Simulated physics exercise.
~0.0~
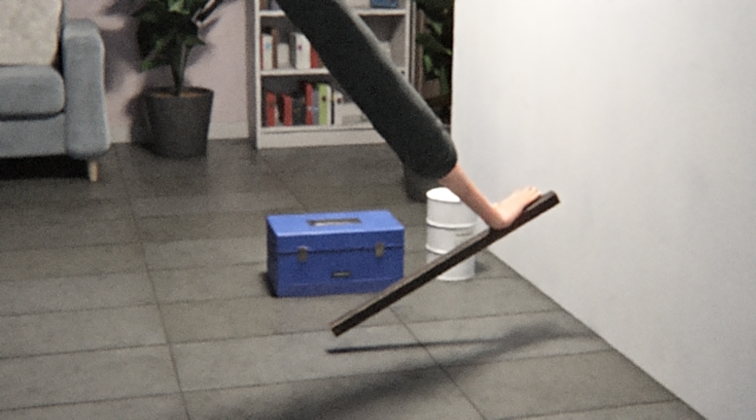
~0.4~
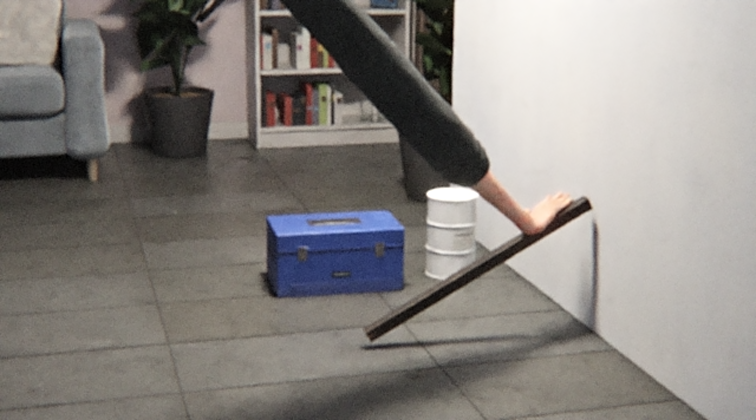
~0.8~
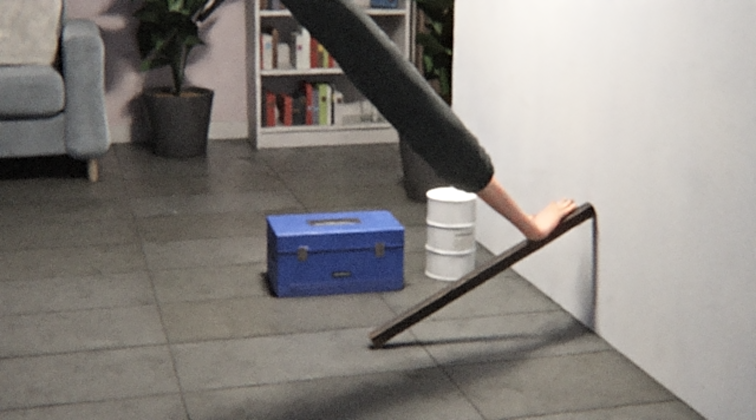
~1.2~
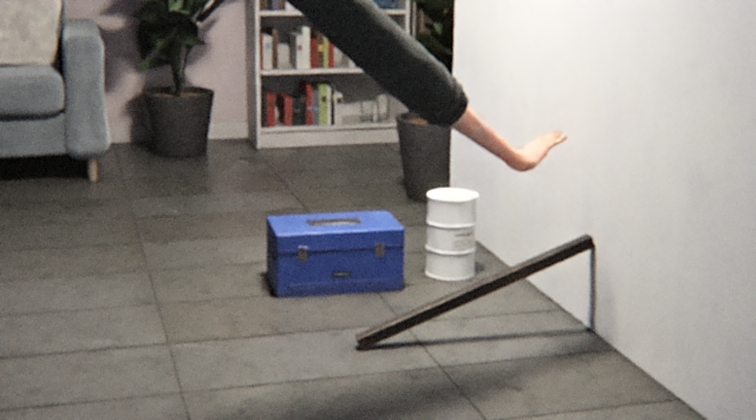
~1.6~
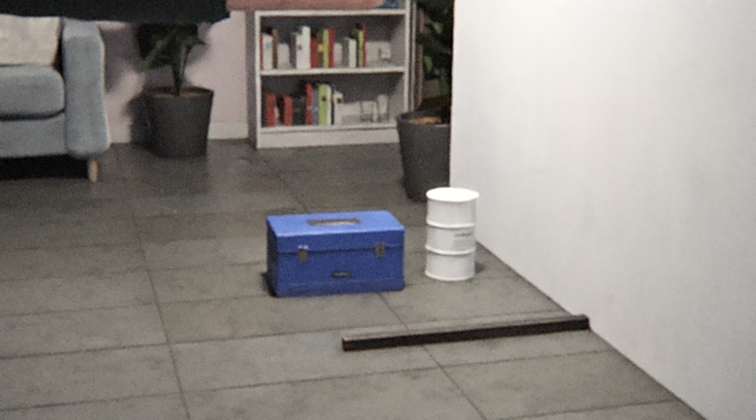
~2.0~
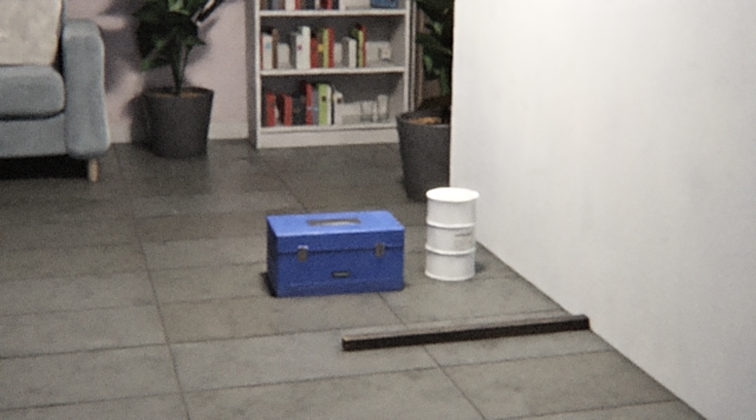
The clip opens on a tiled floor before a bare white wall, with a blue toolbox and a white canister standing near a hand that holds a dark pole at a slant. The hand carries the pole to the right until its upper end meets the wall, then lowers it so the bottom end rests on the floor. The hand lets go and draws back. At once the pole slips, its upper end sliding down the wall. It ends lying flat on the floor in front of the toolbox and canister, which have not moved.
